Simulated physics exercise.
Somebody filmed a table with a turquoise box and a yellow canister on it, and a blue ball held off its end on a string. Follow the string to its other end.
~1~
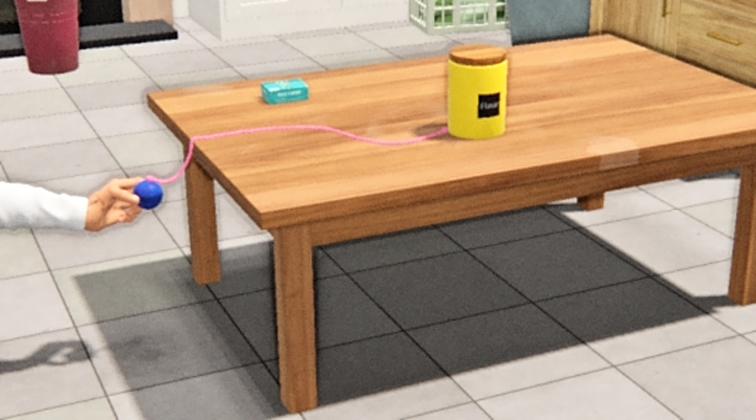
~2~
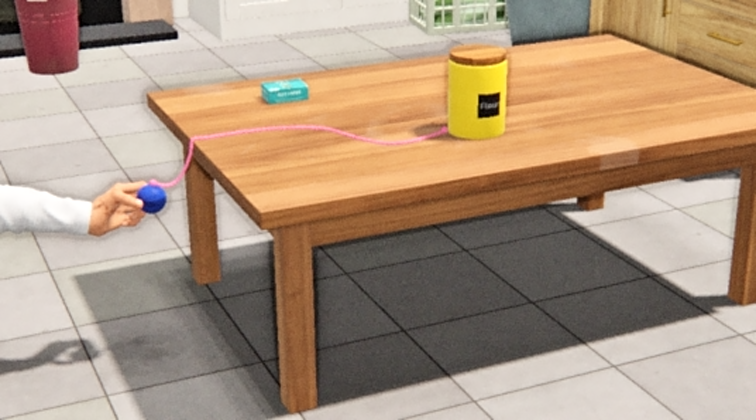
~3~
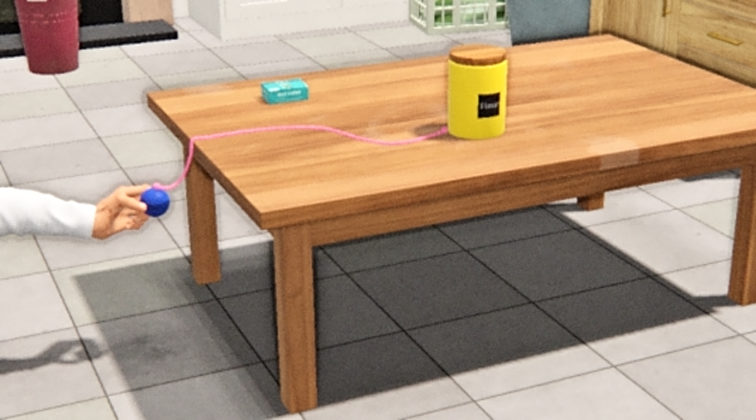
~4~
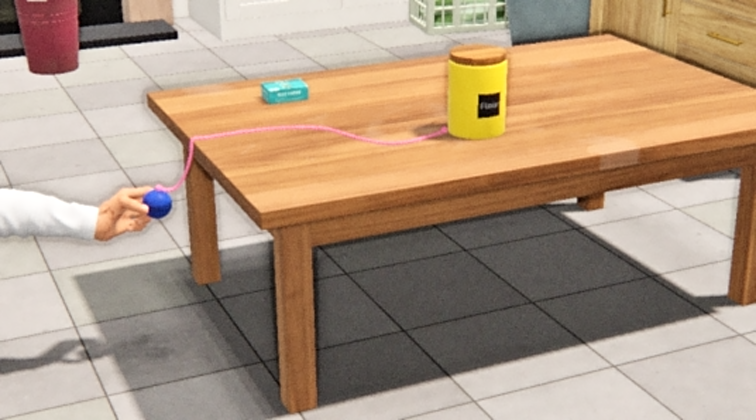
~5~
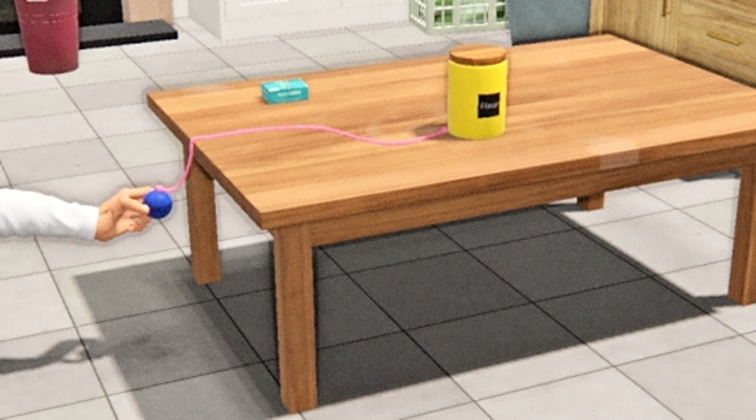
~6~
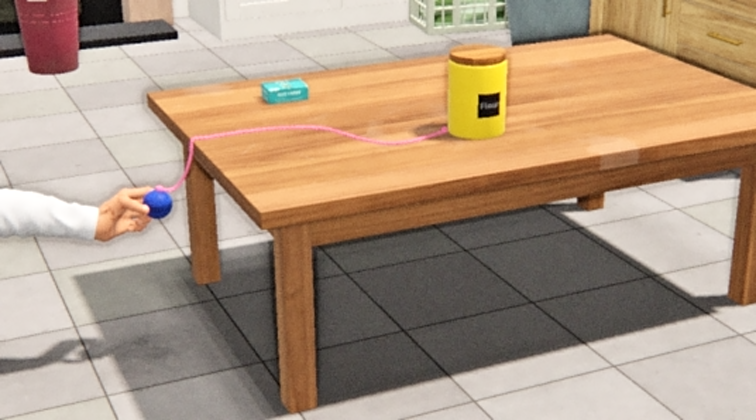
A hand in a white sleeve reaches in from the left, holding a blue ball just off the near left end of a wooden table, seen from slightly above in a grey-tiled room. A pink string curves from the ball across the tabletop, past a small turquoise box, to a yellow canister. The hand shifts the ball slightly right and down, then stays nearly still; the camera, box and canister do not move.
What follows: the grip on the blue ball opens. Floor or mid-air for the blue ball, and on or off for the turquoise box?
The blue ball swings from the edge and the turquoise box stays on top.
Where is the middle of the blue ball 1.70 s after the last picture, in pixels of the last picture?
By then it is at (236, 271).
Then, 0.74 s on from there, ball off the ground near (228, 272); canister in place; box in place.
Then, 1.70 s on from there, ball off the ground near (236, 271); canister in place; box in place.
In the end, ball off the ground near (251, 269); canister in place; box in place. The blue ball hangs in the air and the turquoise box remains where it stands.
